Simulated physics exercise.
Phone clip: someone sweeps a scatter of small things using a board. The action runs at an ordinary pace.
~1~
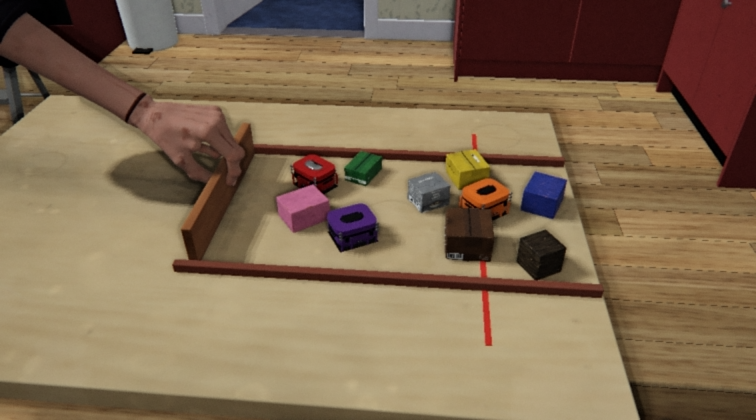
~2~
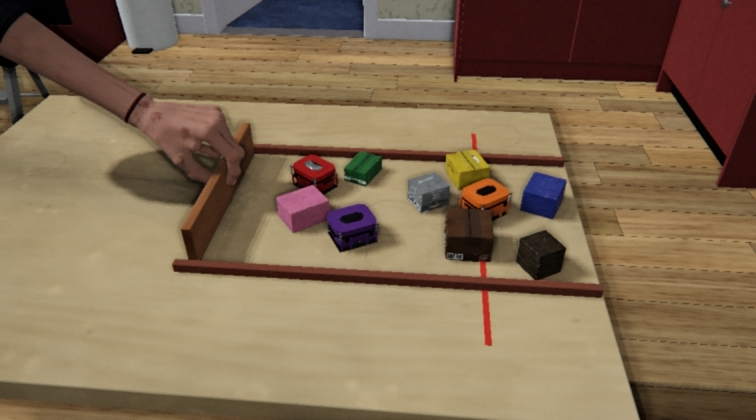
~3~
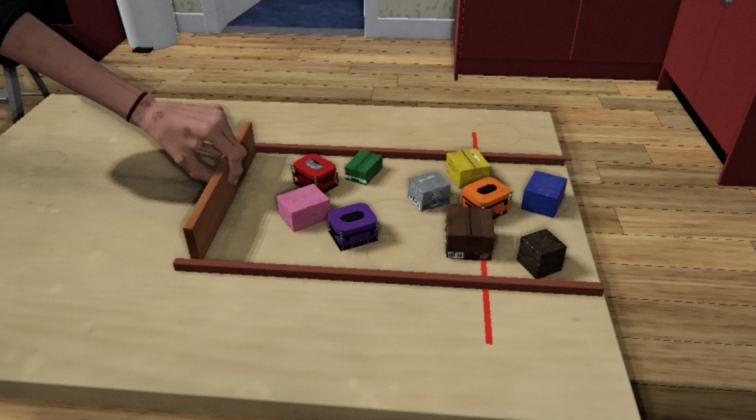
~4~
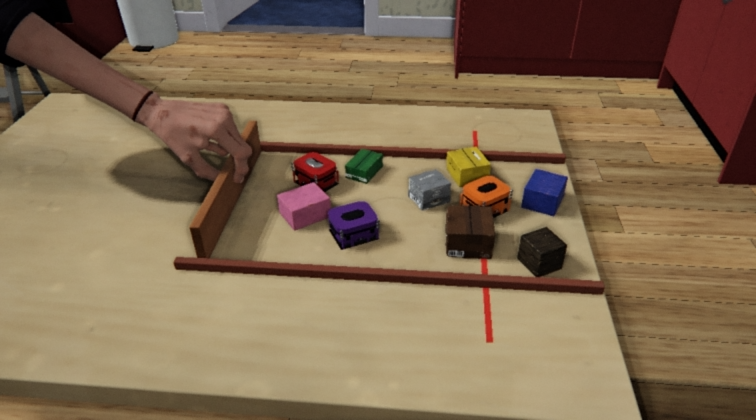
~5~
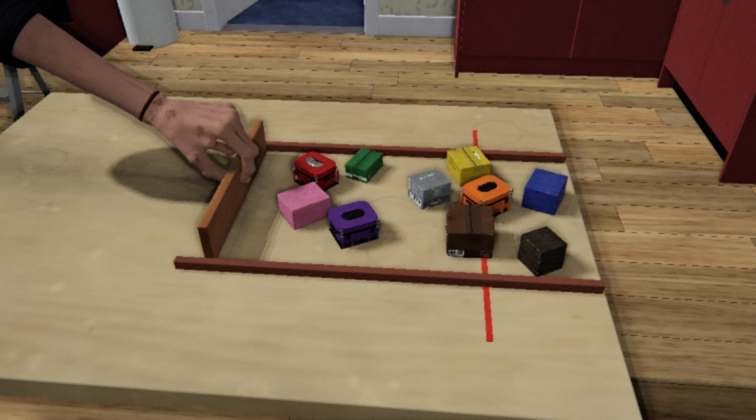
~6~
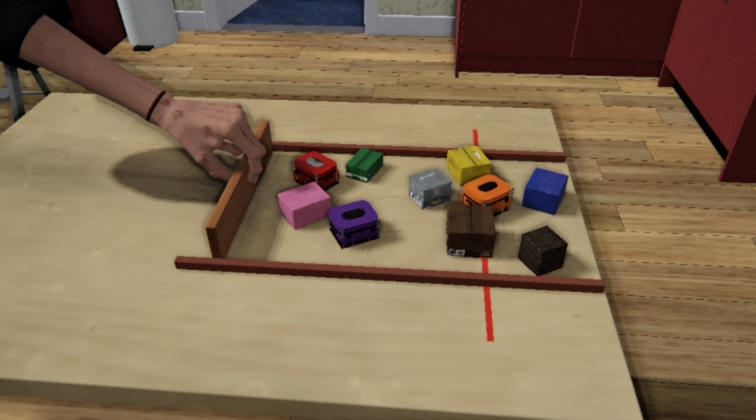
On a wooden table in a room with red cabinets, a hand slid an upright board slightly to the right toward a scatter of small colored boxes and cases, which stayed still.
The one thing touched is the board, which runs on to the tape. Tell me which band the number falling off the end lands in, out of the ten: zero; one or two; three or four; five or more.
It lands in the zero band.
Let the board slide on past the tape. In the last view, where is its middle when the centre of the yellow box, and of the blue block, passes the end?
Yellow box: (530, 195); blue block: (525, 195).
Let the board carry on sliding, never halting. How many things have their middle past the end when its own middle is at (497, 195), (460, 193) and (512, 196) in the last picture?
Respectively, 1, 0 and 1.
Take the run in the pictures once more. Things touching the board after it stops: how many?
All in all, 4.
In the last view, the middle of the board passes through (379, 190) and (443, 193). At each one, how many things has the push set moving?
Answer - first 5, then 9.
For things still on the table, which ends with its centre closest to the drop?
Foremost one: Black block.
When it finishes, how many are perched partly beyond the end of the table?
The total here is 1.
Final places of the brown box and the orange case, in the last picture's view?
Final spots - brown box (554, 243), orange case (549, 215).
Soon after, none off yet; blue block at rest near (545, 191); black block at rest near (542, 251); orange case at rest near (486, 197).
After that, none off yet; blue block at rest near (545, 191); black block at rest near (542, 251); orange case moving near (493, 200).
In the end, the number that fall off is zero.
